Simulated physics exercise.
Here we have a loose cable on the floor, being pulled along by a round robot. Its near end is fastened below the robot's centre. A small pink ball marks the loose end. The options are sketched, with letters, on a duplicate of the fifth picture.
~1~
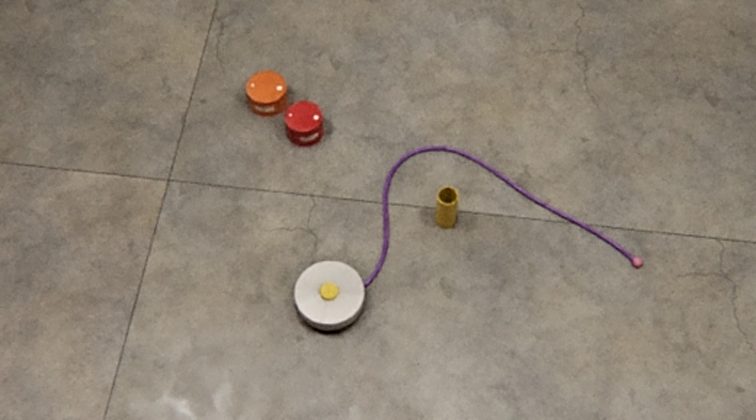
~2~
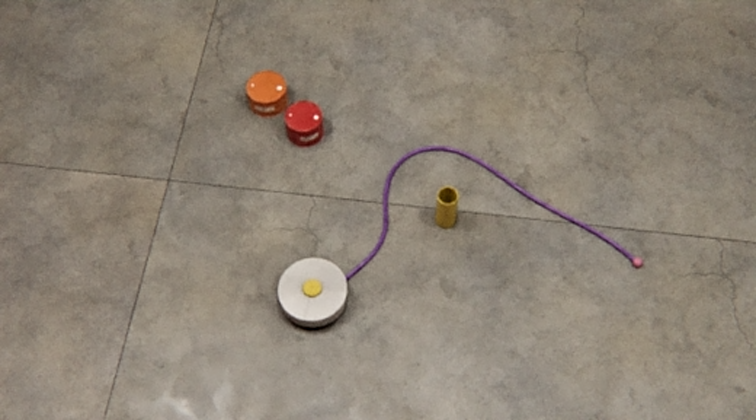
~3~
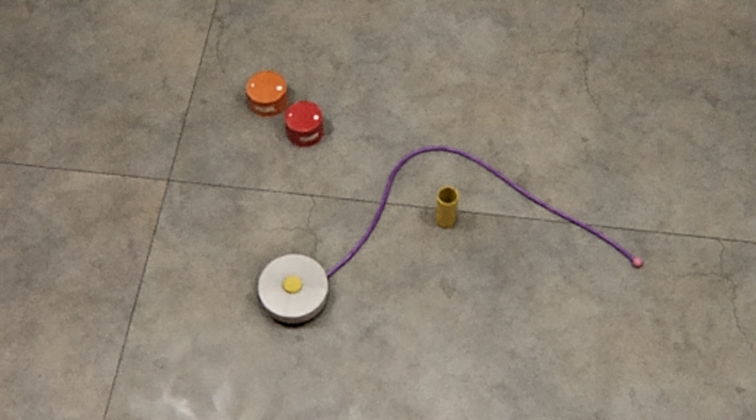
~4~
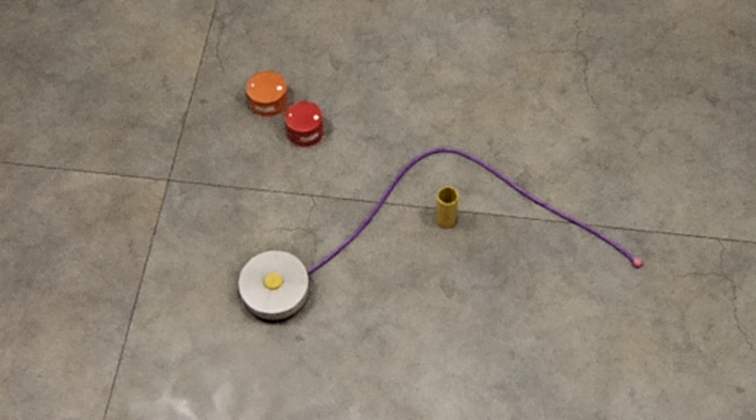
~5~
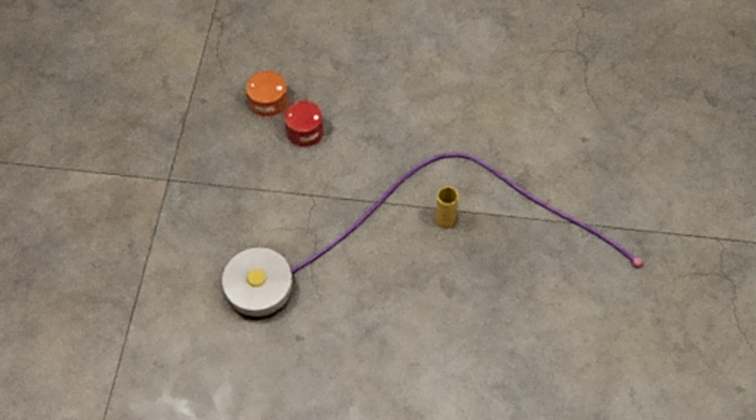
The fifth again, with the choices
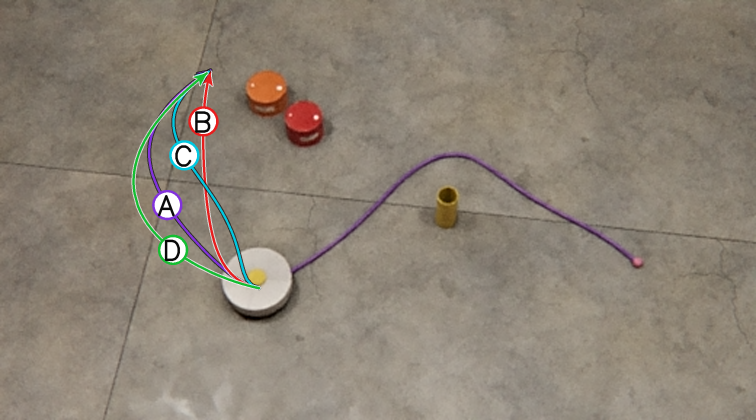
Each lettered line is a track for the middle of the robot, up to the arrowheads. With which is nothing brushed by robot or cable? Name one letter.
C is the clean one.
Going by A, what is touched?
The yellow post.
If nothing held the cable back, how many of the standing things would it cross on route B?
In all, two.
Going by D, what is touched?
It meets the yellow post.
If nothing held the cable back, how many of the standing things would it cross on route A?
In all, one.
On the copy, A from (259, 288) via (157, 187) to (211, 70); B from (259, 288) via (205, 180) to (210, 72); C from (259, 288) via (199, 178) to (209, 72); D from (259, 288) via (134, 193) to (207, 73).
On C. First, robot (213, 194), middle of the cable (439, 169), free end (638, 262).
Then, robot (171, 113), middle of the cable (382, 186), free end (605, 240).
Finally, robot (209, 64), middle of the cable (373, 183), free end (596, 236); nothing has been touched.
By contrast, A meets the yellow post; B meets the orange tub and red pot; D meets the yellow post.
